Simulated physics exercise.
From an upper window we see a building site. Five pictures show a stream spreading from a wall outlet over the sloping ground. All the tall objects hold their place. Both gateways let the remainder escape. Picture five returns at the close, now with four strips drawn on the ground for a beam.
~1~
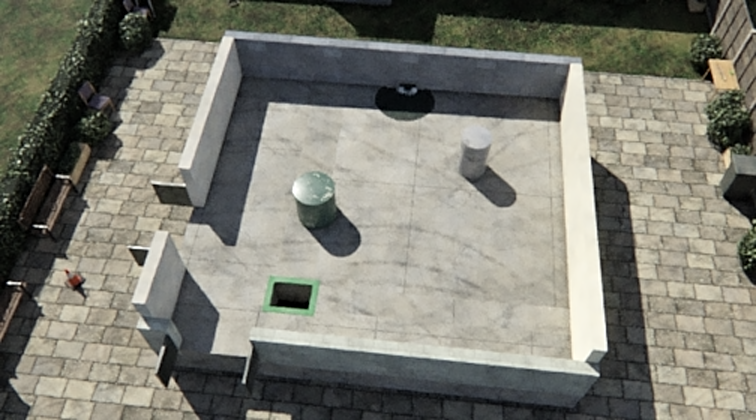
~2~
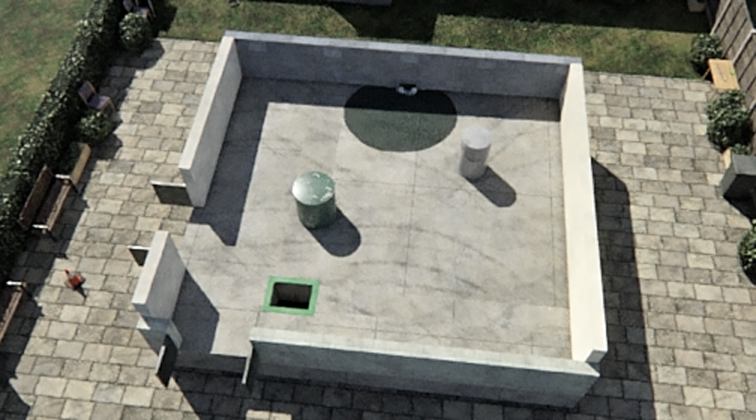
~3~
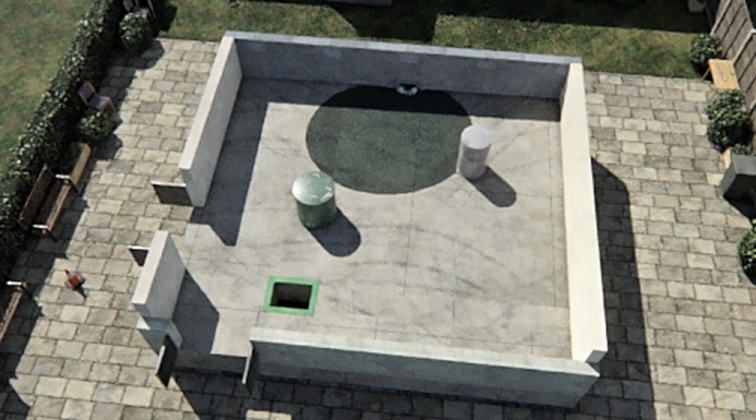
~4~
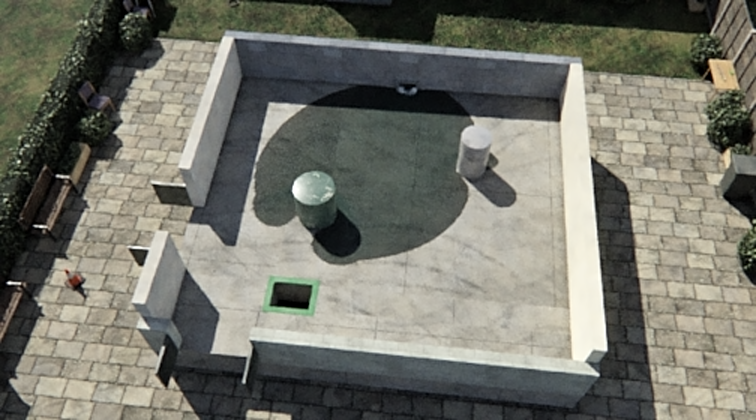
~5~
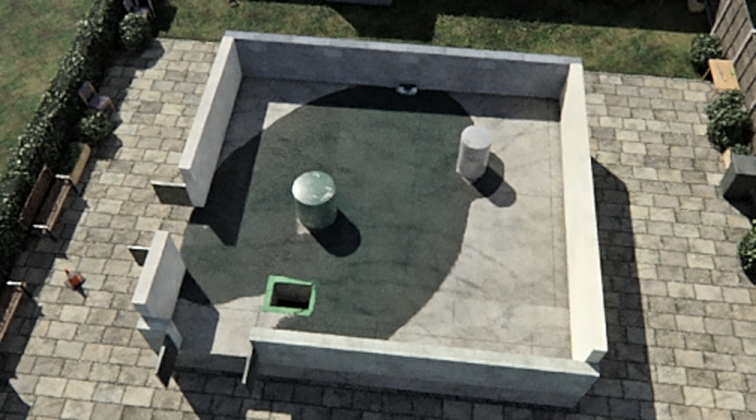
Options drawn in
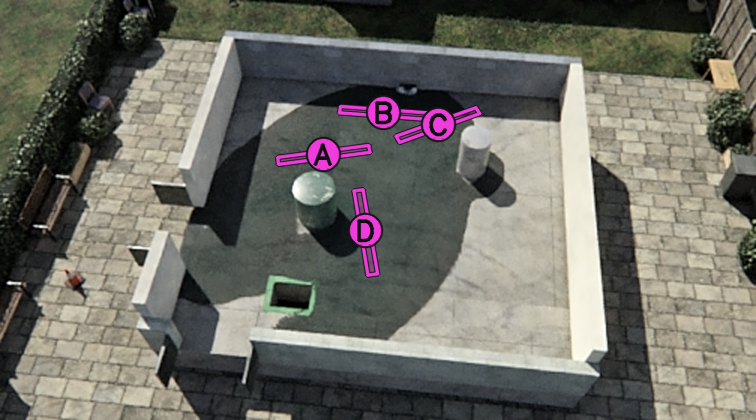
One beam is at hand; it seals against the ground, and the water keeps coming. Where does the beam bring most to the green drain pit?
A beats the others.
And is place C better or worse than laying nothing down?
Place C is worse.
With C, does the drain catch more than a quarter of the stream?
No, it does not.
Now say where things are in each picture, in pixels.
In the first frame, outfall at (408, 85); green drain pit at (291, 296); open gate at (195, 236); open gate at (220, 342); 2 % of the ground under water, visible out to (408, 117); green drain pit still dry.
In the second frame, 8 % of the ground under water, visible out to (357, 135); green drain pit still dry.
In the third frame, 18 % of the ground under water, visible out to (347, 182); green drain pit still dry.
In the fourth frame, 32 % of the ground under water, visible out to (324, 254); green drain pit still dry.
In the fifth frame, 52 % of the ground under water, visible out to (198, 301); green drain pit taking water.
In magenta, A from (278, 160) to (369, 148); B from (340, 109) to (427, 116); C from (397, 139) to (477, 110); D from (358, 190) to (372, 274).
If A is chosen, about 20 % of the stream goes into the green drain pit, about 80 % out by the gates.
If B is chosen, about 10 % of the stream goes into the green drain pit, about 90 % out by the gates.
If C is chosen, about 11 % of the stream goes into the green drain pit, about 88 % out by the gates.
If D is chosen, about 11 % of the stream goes into the green drain pit, about 88 % out by the gates.
